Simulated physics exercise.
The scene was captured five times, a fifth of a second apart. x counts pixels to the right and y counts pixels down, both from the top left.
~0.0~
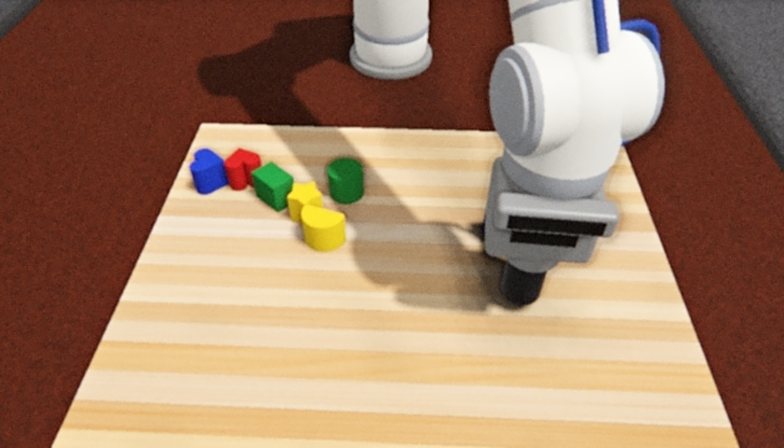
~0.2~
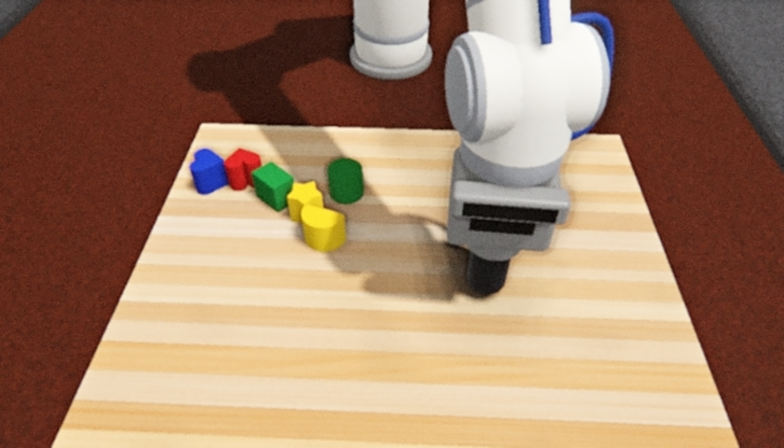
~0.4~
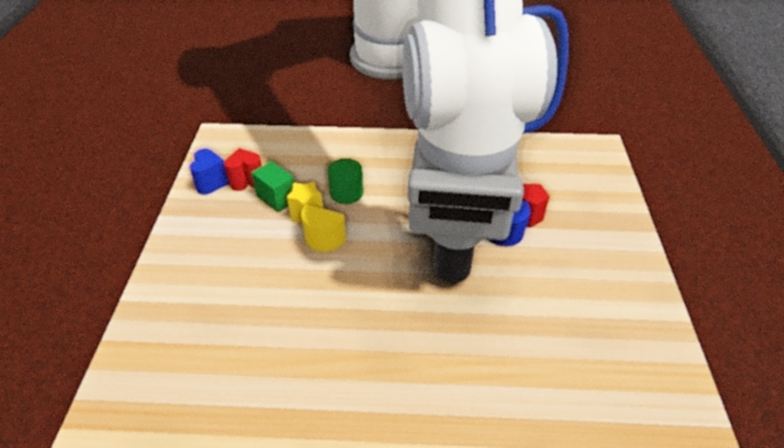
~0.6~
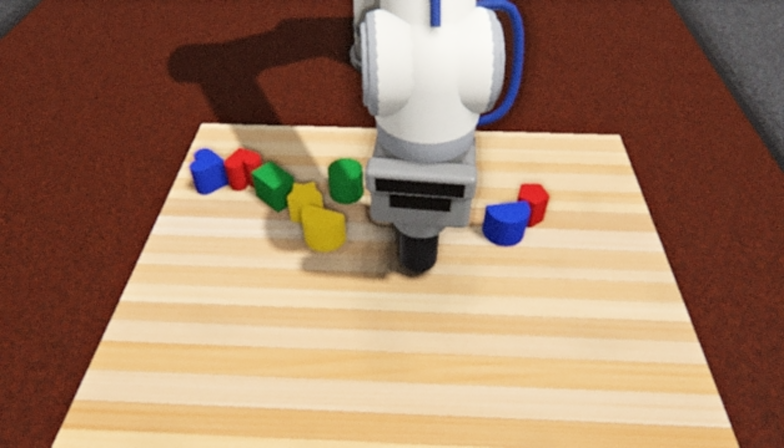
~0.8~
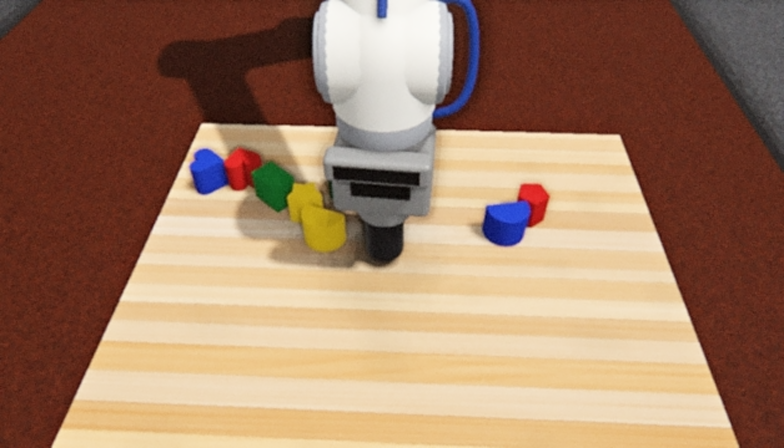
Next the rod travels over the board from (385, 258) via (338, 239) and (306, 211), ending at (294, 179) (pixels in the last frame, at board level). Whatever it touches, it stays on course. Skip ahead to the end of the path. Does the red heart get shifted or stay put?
At the end, its place is different.
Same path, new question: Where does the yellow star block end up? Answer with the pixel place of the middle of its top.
Put as a pixel place, it's (267, 143).
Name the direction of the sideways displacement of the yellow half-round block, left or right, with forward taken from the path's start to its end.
It moves left.
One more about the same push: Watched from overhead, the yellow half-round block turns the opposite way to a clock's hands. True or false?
True.
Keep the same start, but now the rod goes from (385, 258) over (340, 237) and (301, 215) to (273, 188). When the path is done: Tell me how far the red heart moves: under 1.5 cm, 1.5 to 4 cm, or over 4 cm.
Result: Over 4 cm.
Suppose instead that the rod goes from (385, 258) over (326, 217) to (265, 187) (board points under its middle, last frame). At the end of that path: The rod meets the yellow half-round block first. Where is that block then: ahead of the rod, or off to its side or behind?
Expect to find it next to or behind the rod.
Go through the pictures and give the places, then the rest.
The first picture shows rod's lower end (520, 291); red heart (242, 157); green rectangular block (272, 174); yellow star block (304, 192); yellow half-round block (320, 216).
The second picture shows rod (486, 281); blocks still.
The third picture shows rod (452, 270); blocks still.
The fourth picture shows rod (419, 260); blocks still.
The fifth picture shows rod (385, 249); red heart (242, 157); green rectangular block (272, 174); yellow star block (304, 192); yellow half-round block (320, 216).
The first path, step by step. One third of the way, rod (336, 229); yellow half-round block (296, 212), turned 25° anticlockwise.
Two thirds of the way, rod (305, 201); red heart (231, 150), turned 40° anticlockwise; green rectangular block (258, 158); yellow star block (282, 170), turned 30° clockwise; yellow half-round block (276, 207), turned 90° anticlockwise.
At the end, rod (292, 170); red heart (210, 141), turned 95° anticlockwise; green rectangular block (238, 138), turned 15° anticlockwise; yellow star block (267, 143), turned 15° clockwise; yellow half-round block (276, 207), turned 90° anticlockwise.
